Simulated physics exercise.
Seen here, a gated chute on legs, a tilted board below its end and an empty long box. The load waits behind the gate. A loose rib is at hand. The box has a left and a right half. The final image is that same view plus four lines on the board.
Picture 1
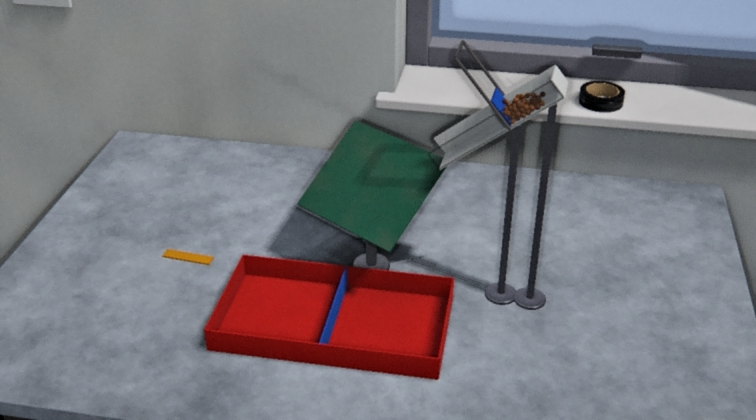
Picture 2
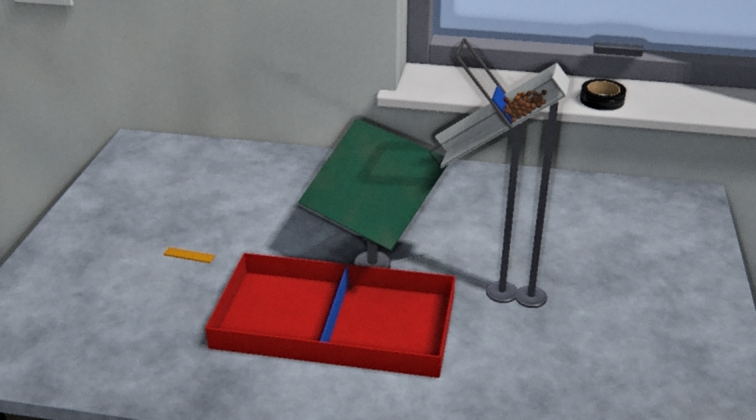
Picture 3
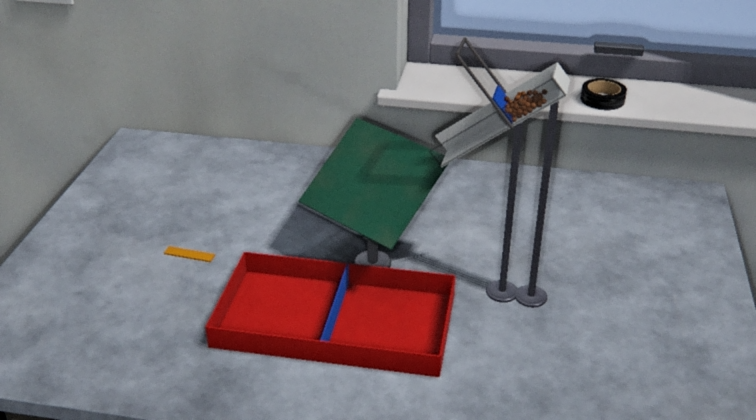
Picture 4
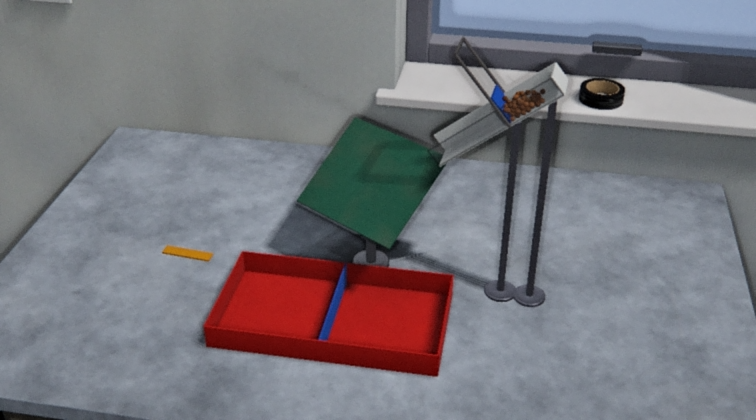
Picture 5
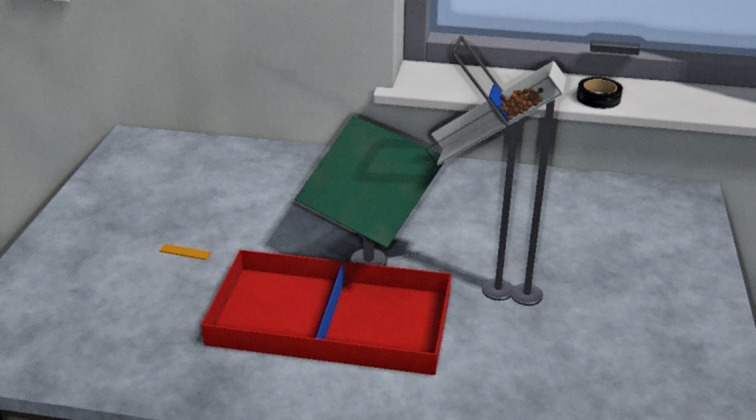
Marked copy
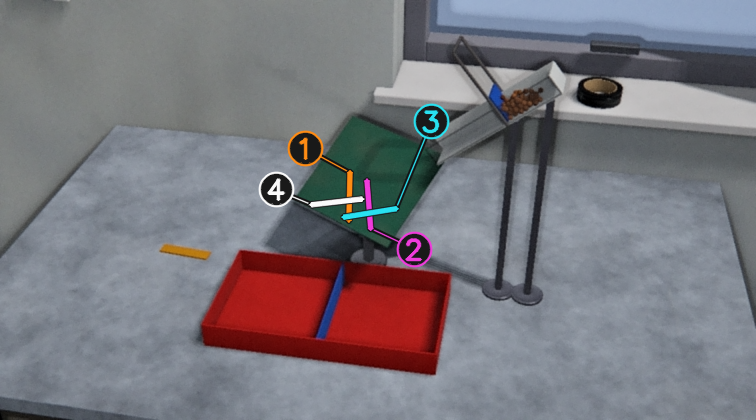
A mottled grey tabletop stands against a pale wall beneath a window, seen from above at an angle. A red open box with a blue divider sits empty in front of a tilted green board, with an orange strip to the left and, to the right, a grey chute on dark legs holding brown balls behind a blue gate, near black tape on the sill. Nothing on the table moves, while the camera wavers very slightly.
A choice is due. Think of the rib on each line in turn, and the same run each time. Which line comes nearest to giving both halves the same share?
The answer is line 1.
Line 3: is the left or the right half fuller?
Left.
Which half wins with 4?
The left half.
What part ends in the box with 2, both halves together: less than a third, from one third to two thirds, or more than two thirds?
More than two thirds.
On the marked copy, line 1 from (349, 172) to (348, 220); line 2 from (366, 180) to (370, 228); line 3 from (396, 208) to (344, 217); line 4 from (361, 199) to (311, 204).
With 1, of what is caught, close to half in the left half, close to half in the right.
With 2, of what is caught, none at all in the left half, the whole lot in the right.
With 3, of what is caught, all but a few in the left half, only a few in the right.
With 4, of what is caught, all but a few in the left half, a small share in the right.
